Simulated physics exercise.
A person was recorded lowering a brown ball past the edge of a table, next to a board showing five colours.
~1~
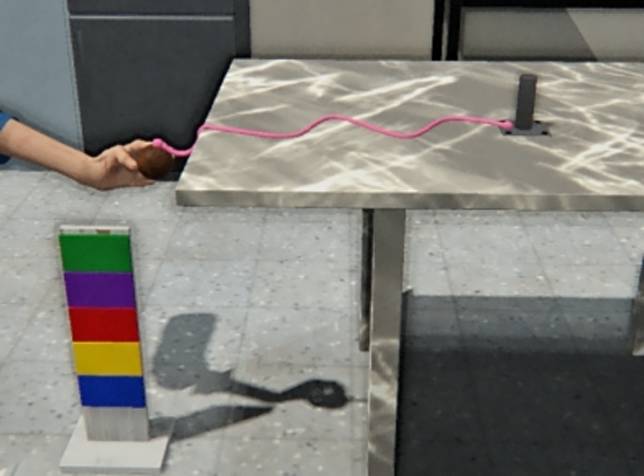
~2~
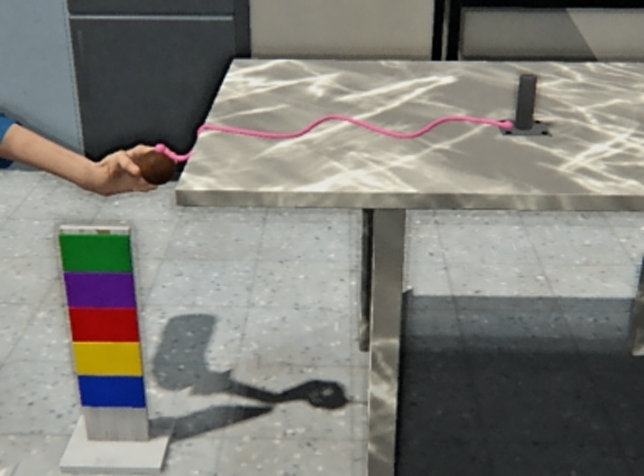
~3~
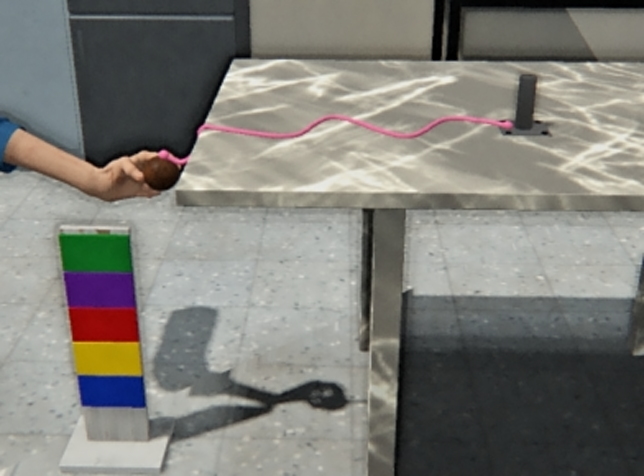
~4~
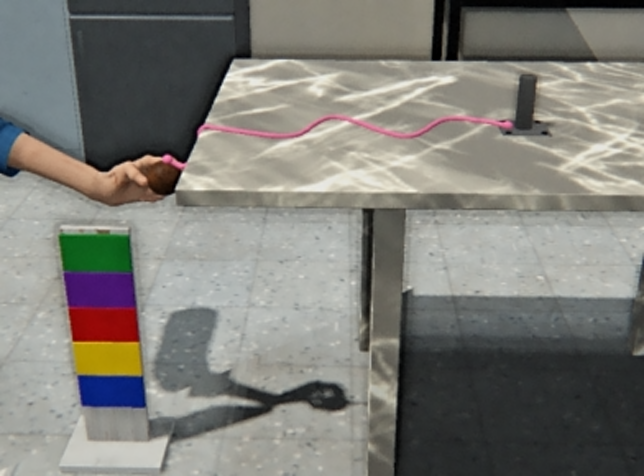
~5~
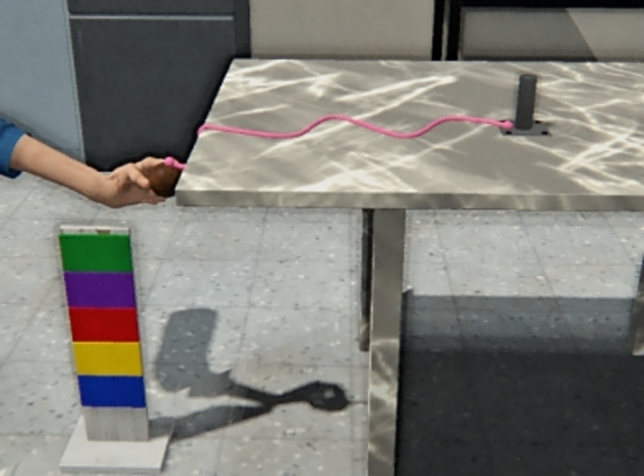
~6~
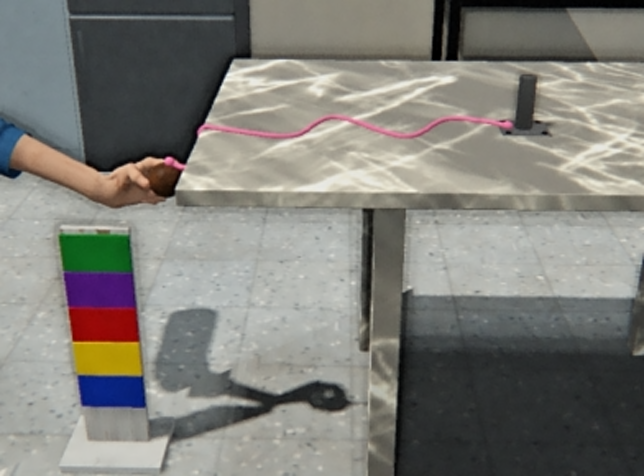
The clip opens on a hand holding a brown ball at the left edge of a marble-patterned table, with a wavy pink cord running to a dark post and a color-banded block standing below. The hand eases the ball slightly right and down, then stays still while the cord barely changes.
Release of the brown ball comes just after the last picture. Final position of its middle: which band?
Band: Purple.
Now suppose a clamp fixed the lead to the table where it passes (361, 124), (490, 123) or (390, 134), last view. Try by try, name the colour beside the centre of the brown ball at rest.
In order: Green; purple; green.
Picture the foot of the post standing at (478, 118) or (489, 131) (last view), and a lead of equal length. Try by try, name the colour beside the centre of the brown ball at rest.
Try one - red; try two - red.
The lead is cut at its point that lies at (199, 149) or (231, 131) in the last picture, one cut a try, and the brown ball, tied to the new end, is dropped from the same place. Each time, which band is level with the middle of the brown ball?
Green; none, it hangs higher.
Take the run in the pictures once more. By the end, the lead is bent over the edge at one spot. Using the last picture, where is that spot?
You'll find it close to (295, 136).
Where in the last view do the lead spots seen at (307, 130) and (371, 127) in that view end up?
Result - first point (224, 126), second point (324, 126).
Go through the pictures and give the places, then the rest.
The first picture shows brown ball (155, 162); green (95, 254); purple (99, 291); red (103, 326); yellow (107, 360); blue (111, 392).
The second picture shows brown ball (157, 167); lead through (470, 120) (419, 134) (352, 121) (301, 134) (225, 130).
The third picture shows brown ball (161, 173).
The fourth picture shows brown ball (165, 178); lead through (470, 120) (419, 134) (352, 121) (301, 134) (225, 130).
The fifth picture shows brown ball (167, 180).
The sixth picture shows brown ball (167, 180); lead through (470, 120) (419, 134) (352, 121) (301, 134) (225, 130).
Soon after, ball near (199, 285); level with purple.
Then, ball near (213, 292); level with purple.
At rest, ball near (208, 294); level with purple. Its middle rests at the purple band.
